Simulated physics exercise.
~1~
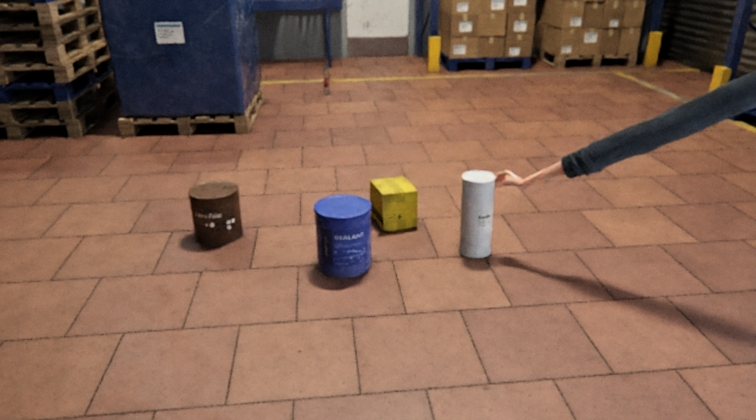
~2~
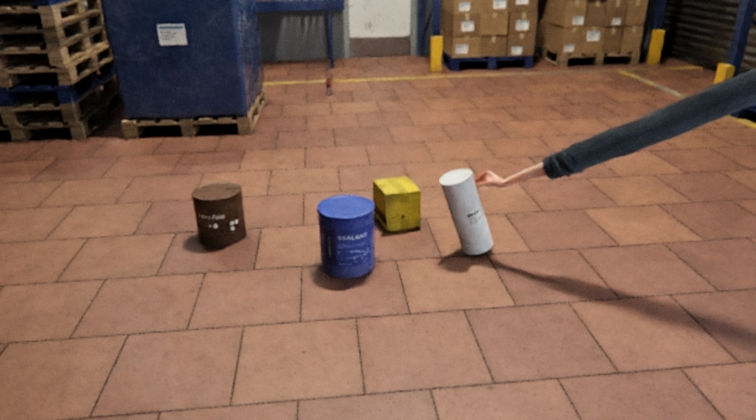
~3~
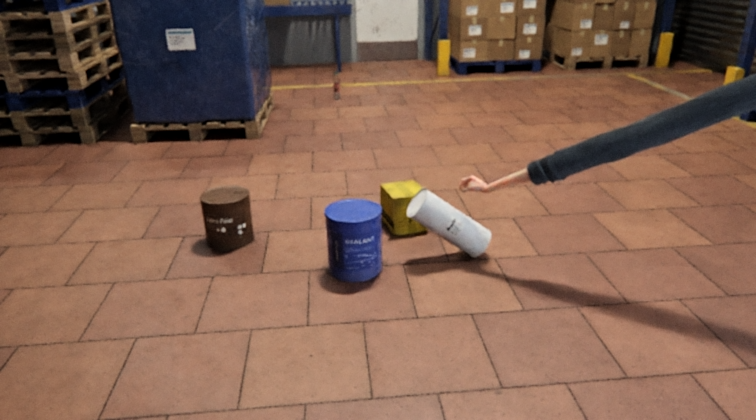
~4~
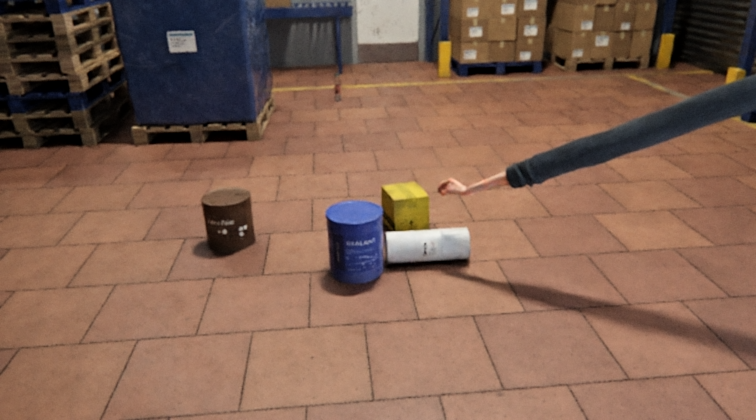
An arm in a dark blue sleeve reaches in from the right across a tiled warehouse floor, seen from slightly above by a gently swaying camera. Its hand touches the top of a tall white canister, with a yellow parcel and a blue pail to the left and a brown pail farther left. Pallets, a large blue container and stacked cardboard boxes stand behind. The hand pushes the canister leftward, and it leans, then tips further as the fingers part from it. It ends lying on its side before the parcel, beside the blue pail, while the others stay put.
